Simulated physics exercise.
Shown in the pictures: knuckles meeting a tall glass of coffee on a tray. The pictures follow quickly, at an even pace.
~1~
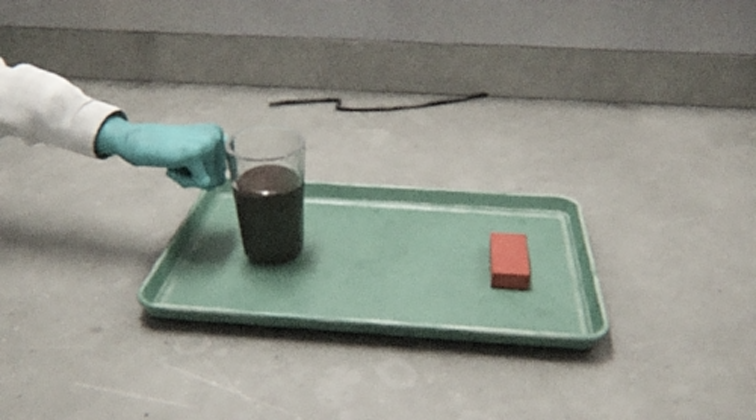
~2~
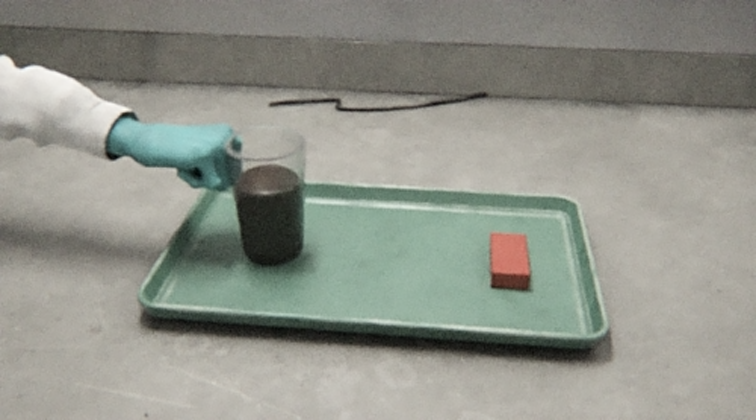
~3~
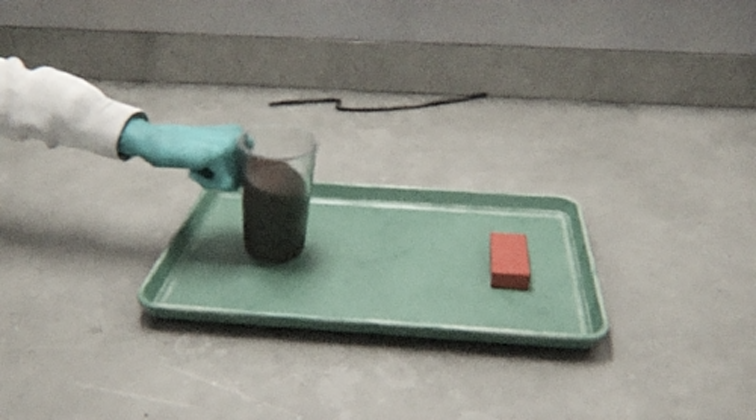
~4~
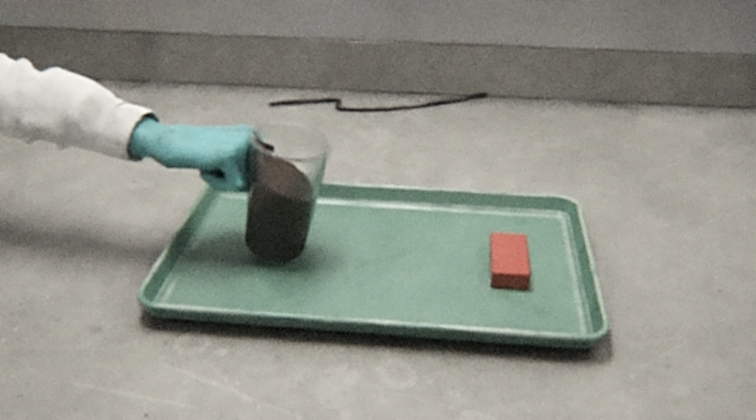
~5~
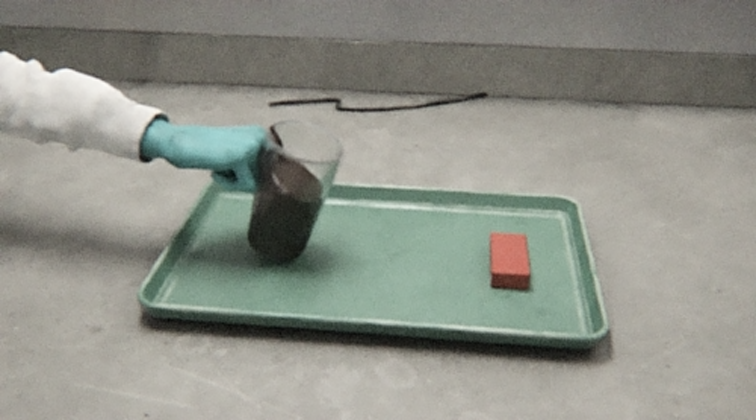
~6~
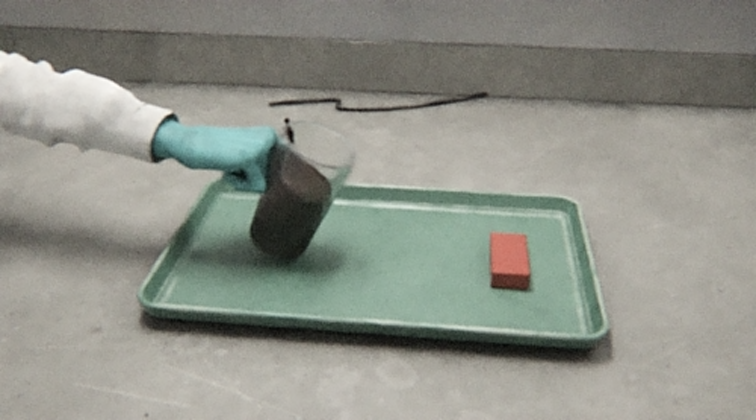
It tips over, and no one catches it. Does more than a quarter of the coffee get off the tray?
Most likely three quarters or more will stay on the tray.
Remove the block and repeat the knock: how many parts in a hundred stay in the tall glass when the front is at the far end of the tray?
Tall glass content at that instant: ~ 55 per cent.
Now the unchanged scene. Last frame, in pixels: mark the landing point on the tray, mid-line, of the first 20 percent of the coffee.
(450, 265).
A moment on, the tall glass is falling and 100 per cent is in the glass, 0 on the tray and 0 above or beyond its rim.
Next, the tall glass lies on its side and 66 per cent is in the glass, 25 on the tray and 9 above or beyond its rim.
Then the tall glass lies on its side and 33 per cent is in the glass, 45 on the tray and 22 above or beyond its rim.
Later the tall glass lies on its side and 17 per cent is in the glass, 66 on the tray and 17 above or beyond its rim.
Finally, 83 per cent is held by tray and glass, 17 is off the tray.
